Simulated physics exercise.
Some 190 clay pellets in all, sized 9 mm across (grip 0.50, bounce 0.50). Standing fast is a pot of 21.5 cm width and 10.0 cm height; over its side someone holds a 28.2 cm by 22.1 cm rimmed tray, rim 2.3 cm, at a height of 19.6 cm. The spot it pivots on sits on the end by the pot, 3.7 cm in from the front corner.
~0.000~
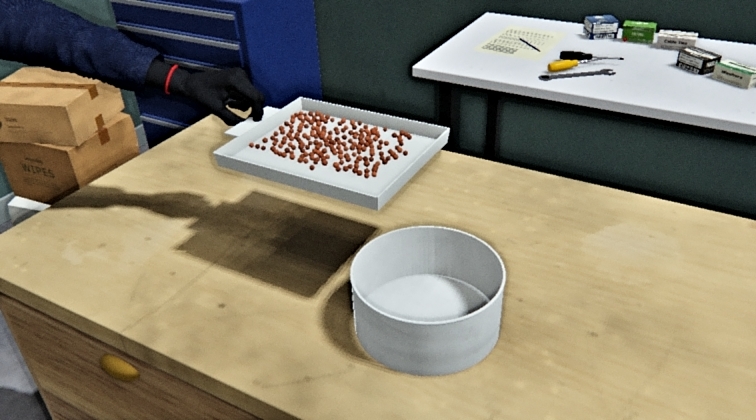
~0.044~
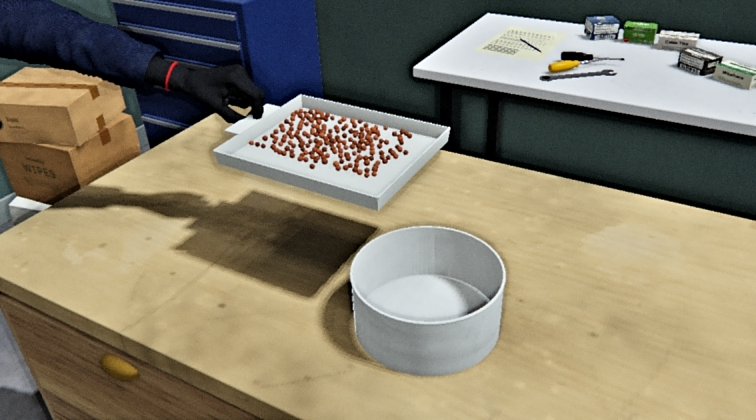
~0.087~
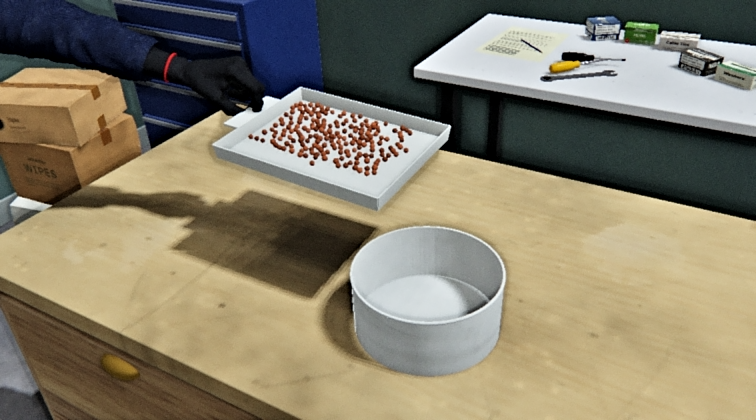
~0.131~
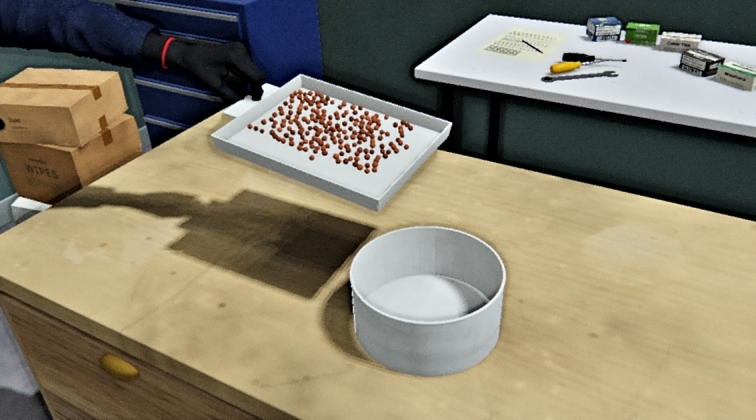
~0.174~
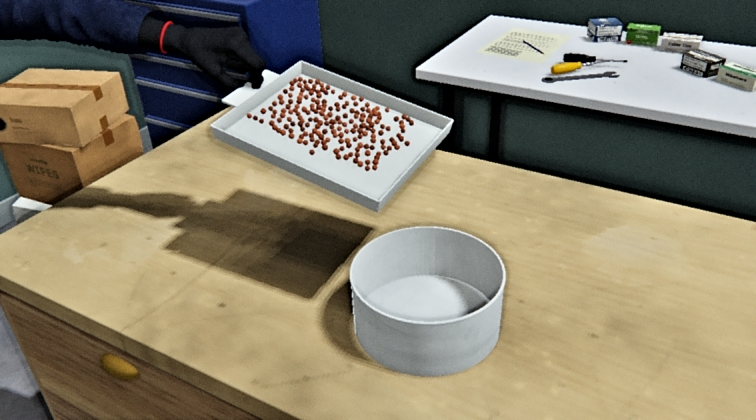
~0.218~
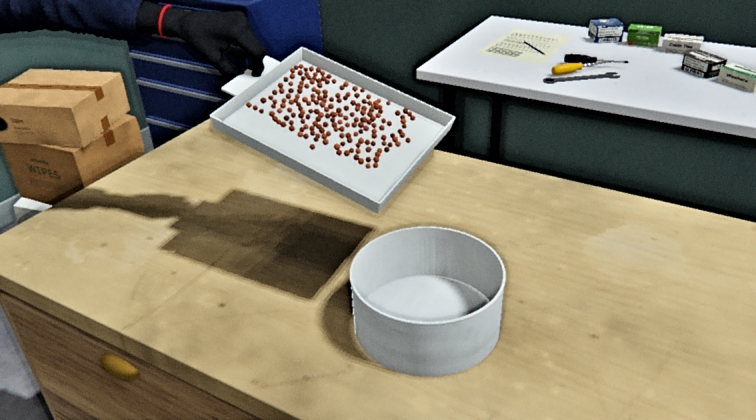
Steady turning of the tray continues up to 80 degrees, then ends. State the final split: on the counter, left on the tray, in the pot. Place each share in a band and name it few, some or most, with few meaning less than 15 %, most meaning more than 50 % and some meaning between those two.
In the end: Counter few, tray some, pot most.
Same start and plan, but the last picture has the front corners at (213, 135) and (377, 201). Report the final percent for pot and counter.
The pot gets 25 and the counter 5.
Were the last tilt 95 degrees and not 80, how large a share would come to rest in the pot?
Roughly 90 percent.
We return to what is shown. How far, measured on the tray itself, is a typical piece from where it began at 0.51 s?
About 7 cm.
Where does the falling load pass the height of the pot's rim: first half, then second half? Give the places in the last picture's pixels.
Roughly (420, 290) to start, and after that (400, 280).
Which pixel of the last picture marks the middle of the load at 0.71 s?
At about (392, 182).
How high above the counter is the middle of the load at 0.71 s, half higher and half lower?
I'd put it near 22 cm.
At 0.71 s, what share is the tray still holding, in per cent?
About 95% of the load.
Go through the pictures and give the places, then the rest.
The first frame shows tray tilt 0 degrees, front corners at (216, 152) and (377, 196); middle of the pieces at (334, 143); pot at (427, 270).
The second frame shows tray tilt 1 degrees, front corners at (216, 150) and (377, 196); middle of the pieces at (334, 141).
The third frame shows tray tilt 3 degrees, front corners at (215, 144) and (377, 197), lowest corner right front; middle of the pieces at (334, 137).
The fourth frame shows tray tilt 8 degrees, front corners at (214, 135) and (378, 198), lowest corner right front; middle of the pieces at (334, 130).
The fifth frame shows tray tilt 12 degrees, front corners at (213, 125) and (378, 200), lowest corner right front; middle of the pieces at (334, 122).
The sixth frame shows tray tilt 17 degrees, front corners at (213, 115) and (379, 201), lowest corner right front; middle of the pieces at (335, 115); pot at (427, 270). The tray's pace is about 105 degrees a second.
After 0.51 s, tilt 48 degrees; the tray holds 100 %, the pot 0 %.
After 0.71 s, tilt 70 degrees; the tray holds 95 %, the pot 0 %.
After 1.02 s, tilt 80 degrees; the tray holds 50 %, the pot 50 %.
In the end, at 2.3 s, counter 0 %, tray 40 %, pot 60 %.
